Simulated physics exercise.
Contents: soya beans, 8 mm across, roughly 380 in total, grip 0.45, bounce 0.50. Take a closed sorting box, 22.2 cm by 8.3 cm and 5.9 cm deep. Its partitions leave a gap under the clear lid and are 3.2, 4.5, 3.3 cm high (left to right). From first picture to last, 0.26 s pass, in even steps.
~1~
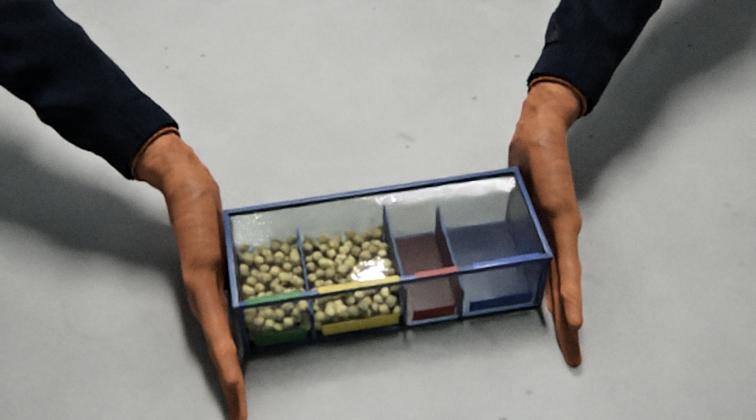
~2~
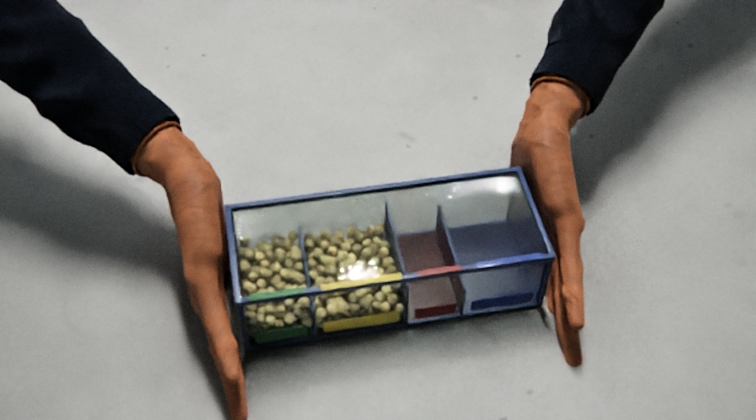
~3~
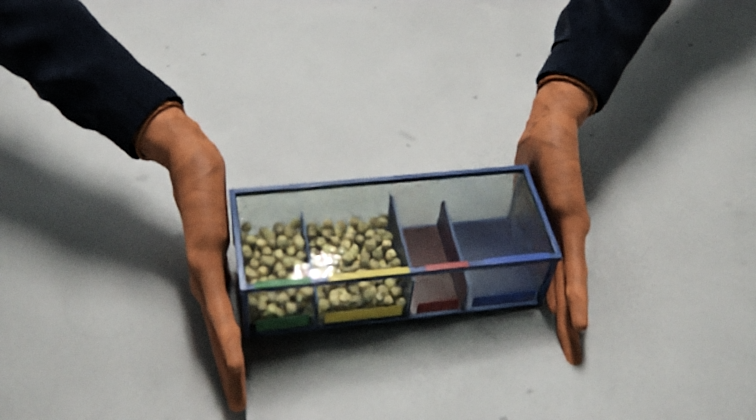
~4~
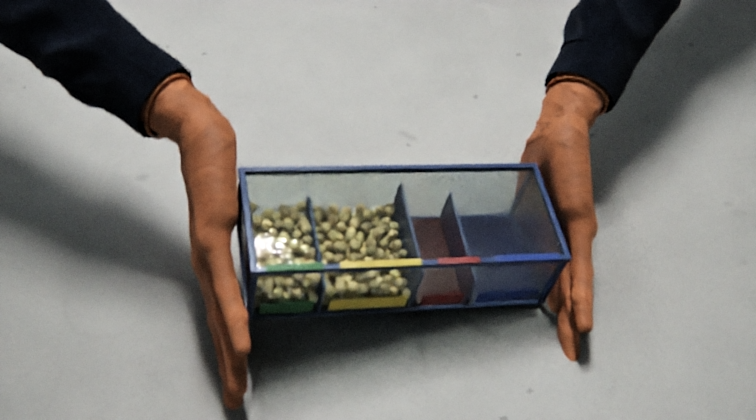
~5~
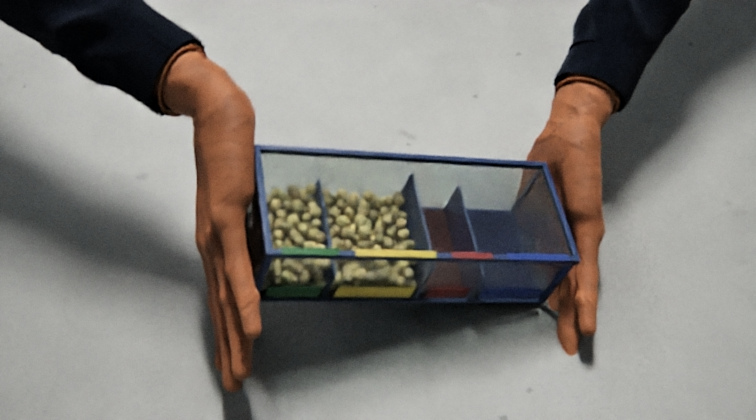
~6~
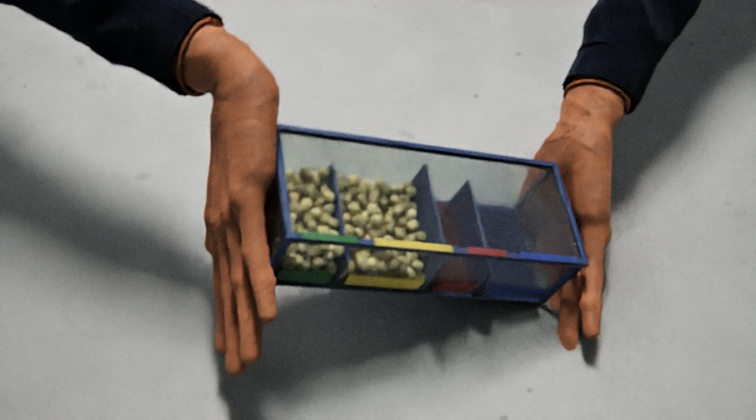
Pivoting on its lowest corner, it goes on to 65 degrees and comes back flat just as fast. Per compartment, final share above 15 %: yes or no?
Red no; blue no; green yes; yellow yes.
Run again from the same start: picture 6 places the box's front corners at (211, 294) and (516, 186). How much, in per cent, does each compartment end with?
Red 0 %; blue 0 %; green 55 %; yellow 45 %.
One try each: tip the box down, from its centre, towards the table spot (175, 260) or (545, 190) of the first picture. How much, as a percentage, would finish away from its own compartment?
Near 10 and 20 percent, in that order.
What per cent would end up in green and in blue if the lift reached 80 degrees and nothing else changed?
Green: 15; blue: 5 (per cent).
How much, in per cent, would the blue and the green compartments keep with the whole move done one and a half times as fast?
Then blue would have 5 percent and green 20 percent.
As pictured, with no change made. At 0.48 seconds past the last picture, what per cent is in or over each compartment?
In per cent: Red 0, blue 0, green 40, yellow 60.
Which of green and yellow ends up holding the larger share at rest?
Go with yellow, that one ends with more.
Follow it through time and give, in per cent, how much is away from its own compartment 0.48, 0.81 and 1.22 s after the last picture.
First 10, next 15, last 15.
Then, 0.48 s after the last picture, tilt 62 degrees; green 40 %, yellow 60 %.
Then, 0.81 s after the last picture, tilt 24 degrees; red 5 %, blue 5 %, green 30 %, yellow 60 %.
Then, 1.22 s after the last picture, tilt 0 degrees; red 5 %, blue 5 %, green 30 %, yellow 60 %.
In the end, red 5 %, blue 5 %, green 30 %, yellow 60 %.
